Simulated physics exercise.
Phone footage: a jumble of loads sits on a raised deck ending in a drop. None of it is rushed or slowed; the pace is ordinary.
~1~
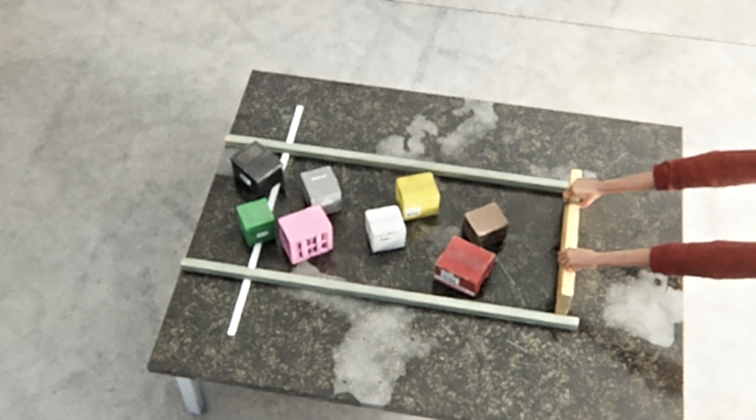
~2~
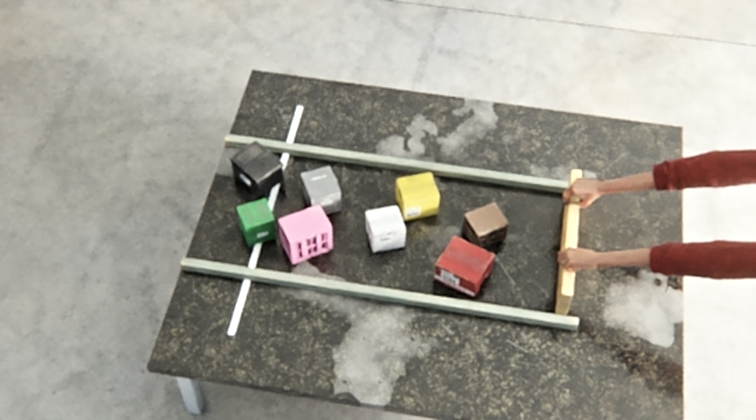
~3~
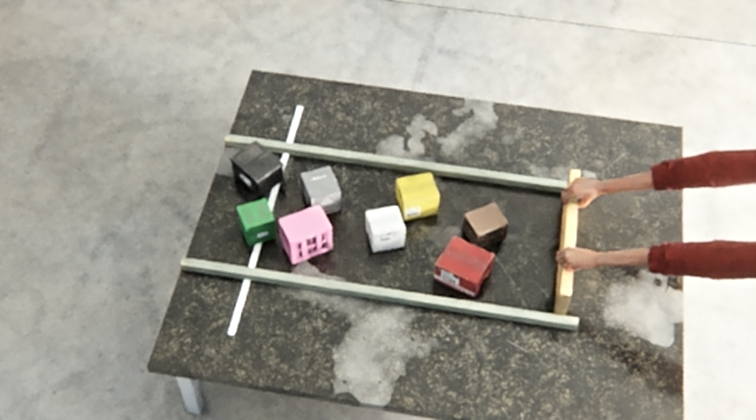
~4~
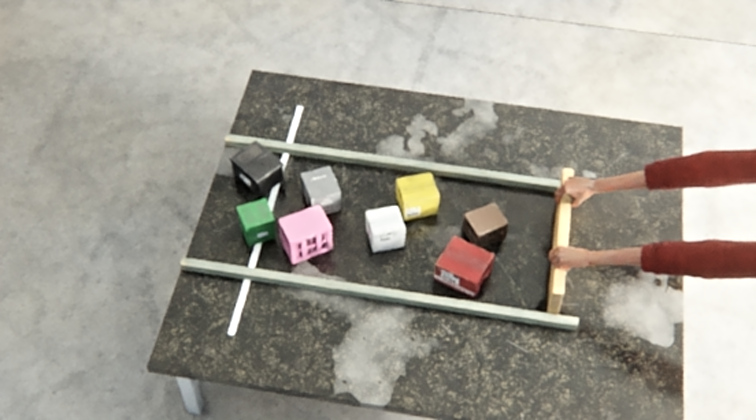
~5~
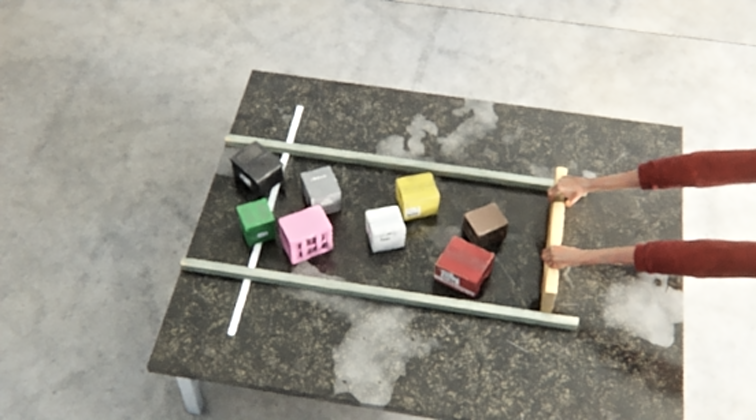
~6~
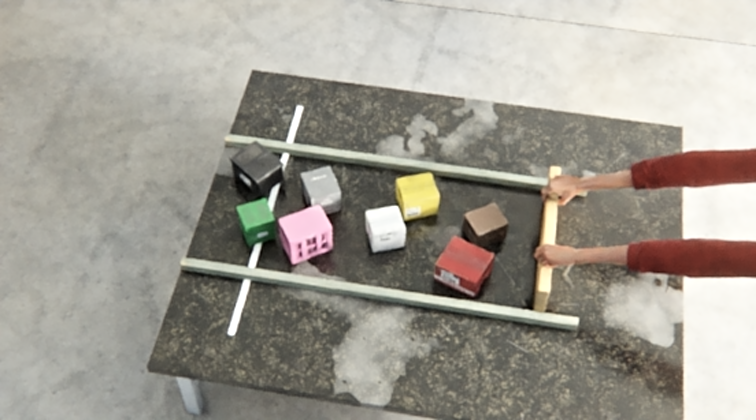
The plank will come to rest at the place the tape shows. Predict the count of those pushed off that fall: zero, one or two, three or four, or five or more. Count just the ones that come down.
One, maybe two go over.
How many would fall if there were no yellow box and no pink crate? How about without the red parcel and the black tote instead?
The count is 1 in one try and 0 in the other, in that order.
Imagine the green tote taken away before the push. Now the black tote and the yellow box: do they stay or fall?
I'd say the black tote goes off and the yellow box holds its spot.
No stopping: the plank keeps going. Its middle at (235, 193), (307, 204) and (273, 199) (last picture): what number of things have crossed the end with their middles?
Over the end: 5, 0, 2.
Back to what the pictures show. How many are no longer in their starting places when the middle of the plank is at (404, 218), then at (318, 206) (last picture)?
The first number is 4, the next one 8.
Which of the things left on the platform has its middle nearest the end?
Answer: The pink crate.
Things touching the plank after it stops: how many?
At rest, 3 are in contact.
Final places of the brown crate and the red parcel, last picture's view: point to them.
Near (256, 188) and (234, 240).
Early on, none off yet; black tote at rest near (258, 169); green tote at rest near (257, 223); pink crate at rest near (306, 234).
Finally, the number that fall off is one or two; lost, green tote and black tote.
